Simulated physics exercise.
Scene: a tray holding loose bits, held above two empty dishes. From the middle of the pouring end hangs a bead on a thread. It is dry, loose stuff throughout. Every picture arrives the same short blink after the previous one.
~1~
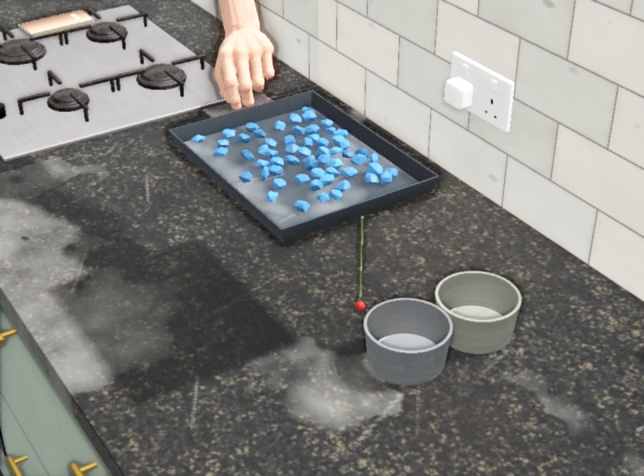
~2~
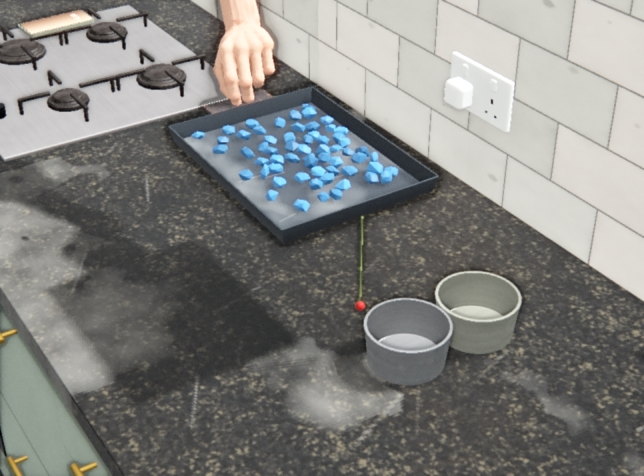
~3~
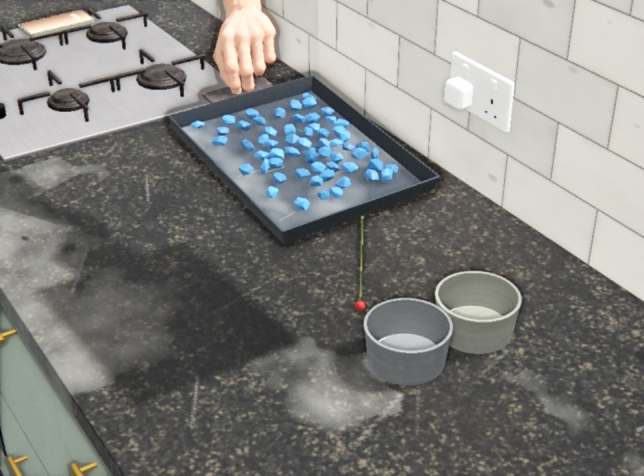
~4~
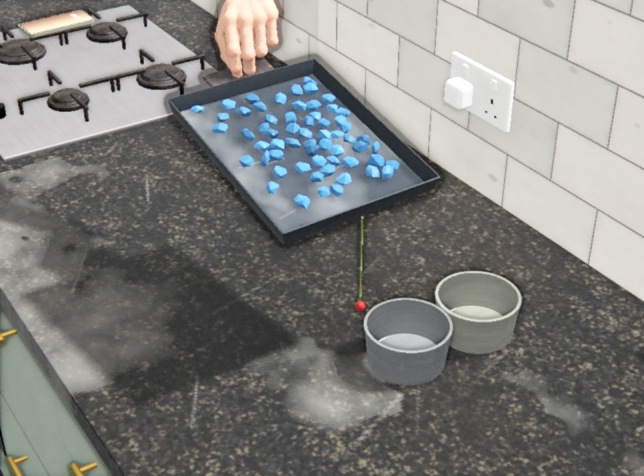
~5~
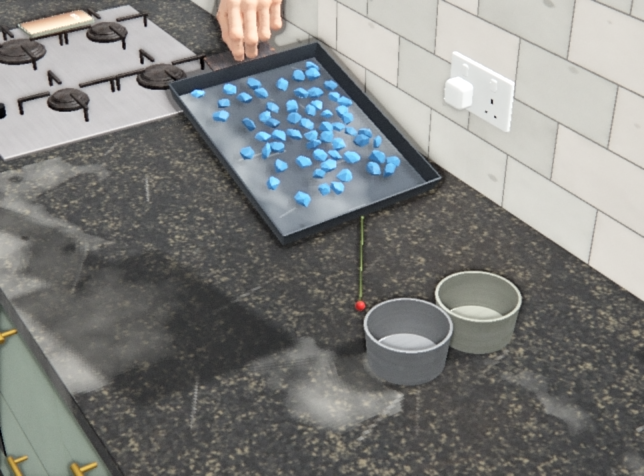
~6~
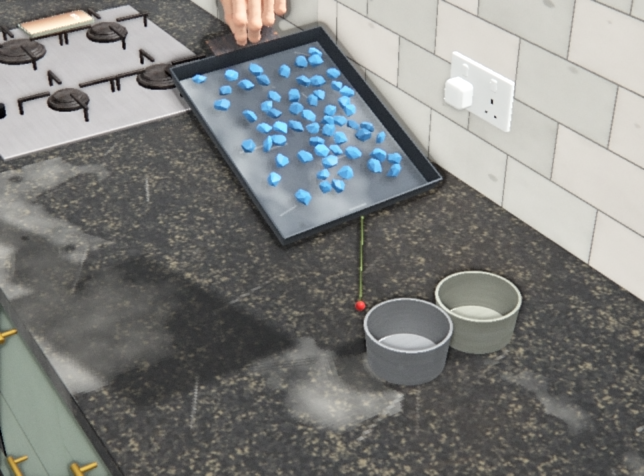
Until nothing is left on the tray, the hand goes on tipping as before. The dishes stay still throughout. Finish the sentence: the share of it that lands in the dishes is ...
... below one half.
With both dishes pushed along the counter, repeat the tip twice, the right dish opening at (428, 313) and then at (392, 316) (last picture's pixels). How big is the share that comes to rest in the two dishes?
Roughly 60 per cent, then roughly 50 per cent.
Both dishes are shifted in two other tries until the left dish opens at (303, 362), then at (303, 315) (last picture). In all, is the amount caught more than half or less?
Place 1: Higher than half; place 2: Lower than half.
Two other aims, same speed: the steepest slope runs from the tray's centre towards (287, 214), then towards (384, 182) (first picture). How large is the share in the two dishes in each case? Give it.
Around 0 per cent first, around 30 per cent next.
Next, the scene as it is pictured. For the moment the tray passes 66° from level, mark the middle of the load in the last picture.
Roughly at (361, 198).
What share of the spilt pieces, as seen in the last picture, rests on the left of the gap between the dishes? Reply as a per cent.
80 %, near enough.
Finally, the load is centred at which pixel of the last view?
Last view, centre at rest - approx. (368, 397).
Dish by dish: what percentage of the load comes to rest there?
The left dish ends with 20 per cent of the load and the right dish with 0 per cent.
Shortly afterwards, tray tipped steeply; all but a few on the tray; only a few in the air.
Next, tray tipped past a quarter turn; near a quarter on the tray; a little in the left dish; near a third outside both; near a quarter in the air.
Some moments later, tray tipped past a quarter turn; near a quarter in the left dish; the bulk outside both; only a few in the air.
In the end, tray tipped past a quarter turn; near a quarter in the left dish; none at all in the right dish; the bulk outside both; only a few in the air.
